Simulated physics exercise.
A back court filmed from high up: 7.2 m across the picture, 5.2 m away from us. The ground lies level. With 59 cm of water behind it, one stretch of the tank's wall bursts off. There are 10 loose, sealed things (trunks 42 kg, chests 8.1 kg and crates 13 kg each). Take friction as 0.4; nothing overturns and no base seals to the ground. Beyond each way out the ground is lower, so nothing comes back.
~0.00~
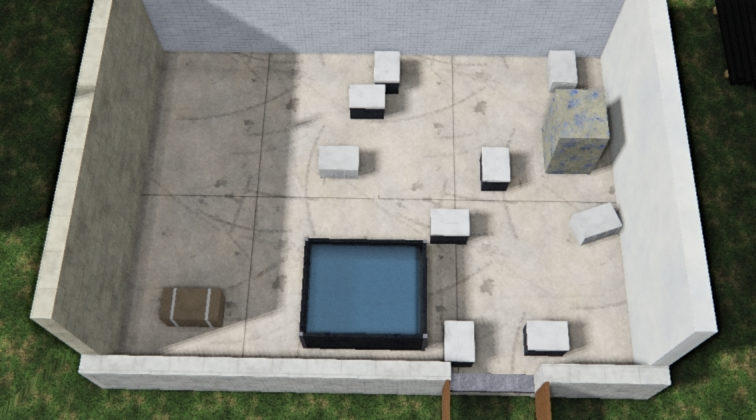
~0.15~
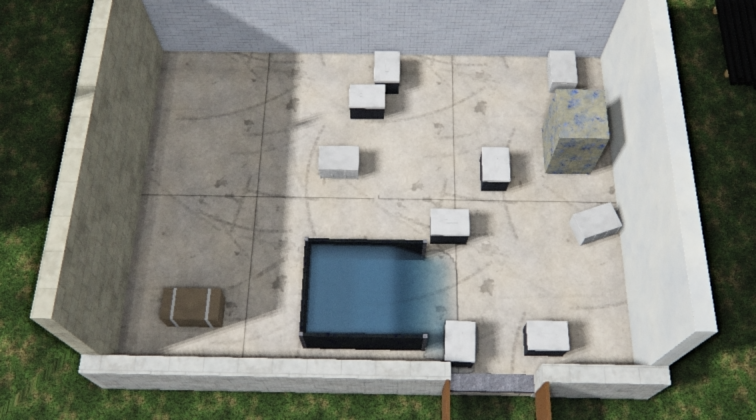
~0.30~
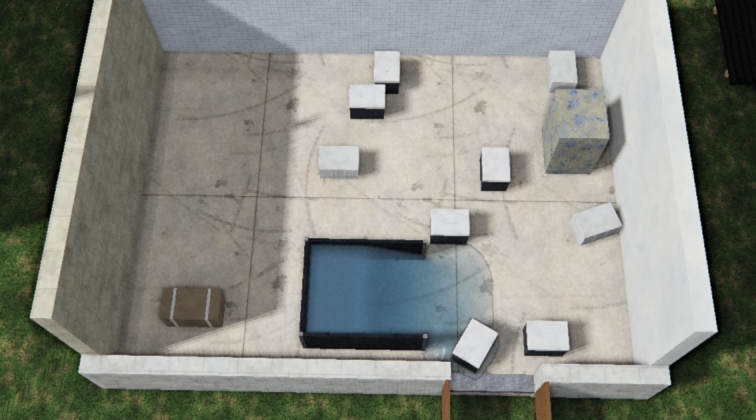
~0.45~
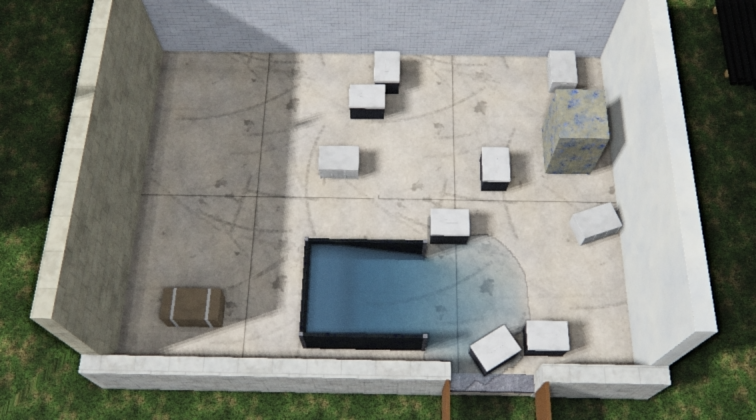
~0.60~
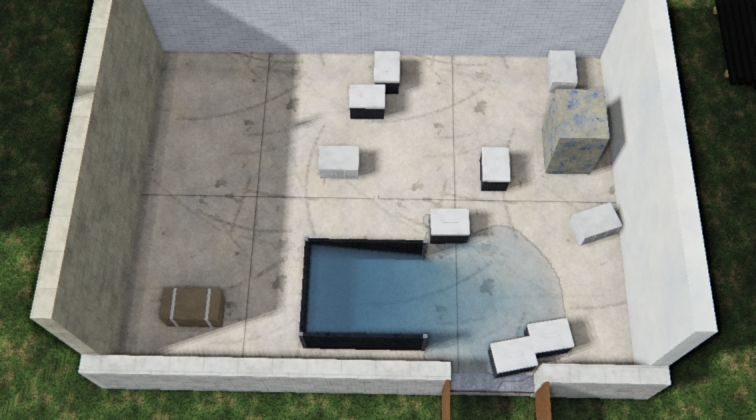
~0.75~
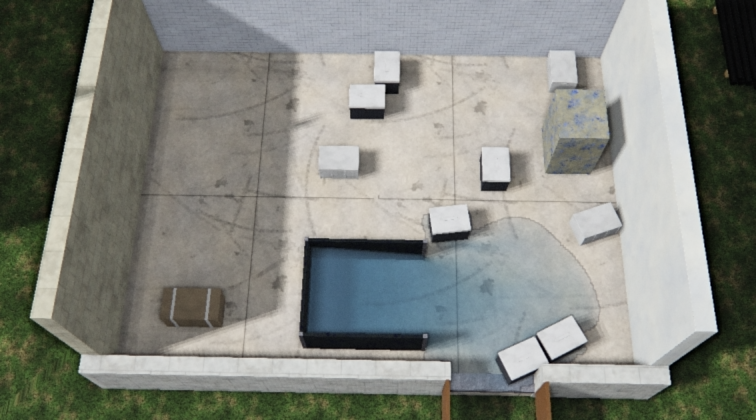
Walled court from above, blue water spreading rightward from an open-sided black tank, pushing one white block against another near a gap.
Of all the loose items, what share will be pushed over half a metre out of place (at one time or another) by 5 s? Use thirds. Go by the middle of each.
It is between one and two thirds.
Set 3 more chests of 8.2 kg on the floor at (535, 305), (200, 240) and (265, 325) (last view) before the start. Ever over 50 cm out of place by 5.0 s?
In turn: Past it, short of it, under.
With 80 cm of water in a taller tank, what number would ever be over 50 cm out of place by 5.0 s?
In that case 7 of them.
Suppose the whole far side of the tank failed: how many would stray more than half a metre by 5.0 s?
In that case 4 of them.
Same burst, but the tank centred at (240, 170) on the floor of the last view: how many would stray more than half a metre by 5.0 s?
Then 9.
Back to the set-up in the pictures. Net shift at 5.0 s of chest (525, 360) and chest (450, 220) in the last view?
In that order: Gone out, 40 cm.
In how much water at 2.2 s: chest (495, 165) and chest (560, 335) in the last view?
Roughly 1 and 26 cm.
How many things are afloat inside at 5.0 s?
At that moment 2.
After 1.1 s 2 of 10 are over 50 cm from their spots; 1 afloat.
After 2.2 s 3 of 10 are over 50 cm from their spots; 3 afloat.
After 3.5 s 3 of 10 are over 50 cm from their spots; 2 afloat.
After 5.0 s 5 of 10 are over 50 cm from their spots, and 5 have been at some point; 2 afloat.
